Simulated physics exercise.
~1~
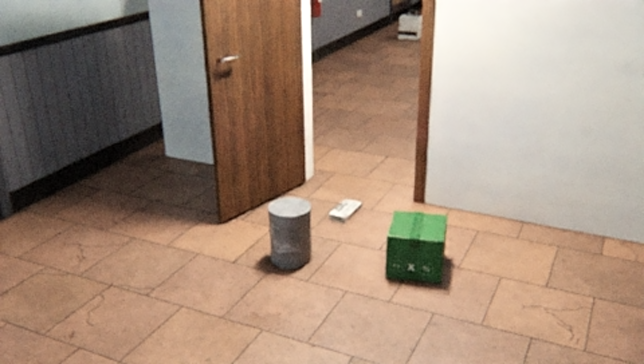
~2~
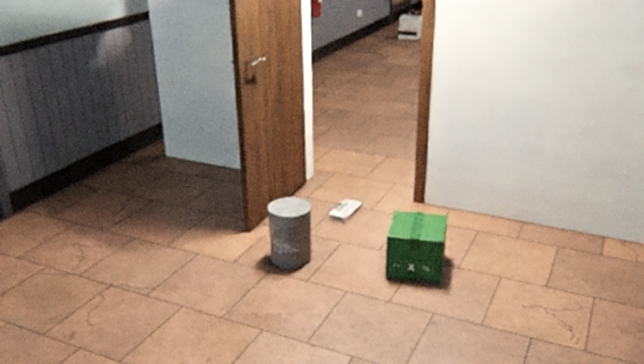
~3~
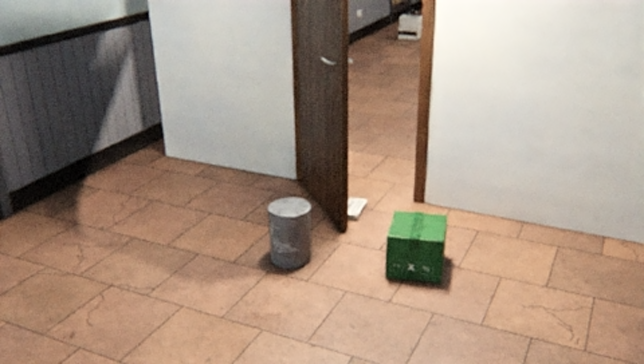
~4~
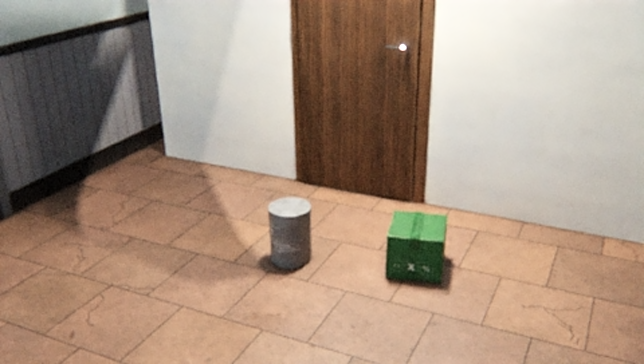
The clip opens on a brown wooden door standing wide open in a white wall, with a corridor visible beyond it. On the tiled floor are a grey pail, a green box and, near the doorway, a small white packet. The door begins to swing toward its frame, passing behind the pail, while the packet stays put at first. As the door swings further, the packet shifts a little to the right and is partly hidden behind its edge. Finally the door is shut, the packet is out of sight, and the pail and box stand where they began.
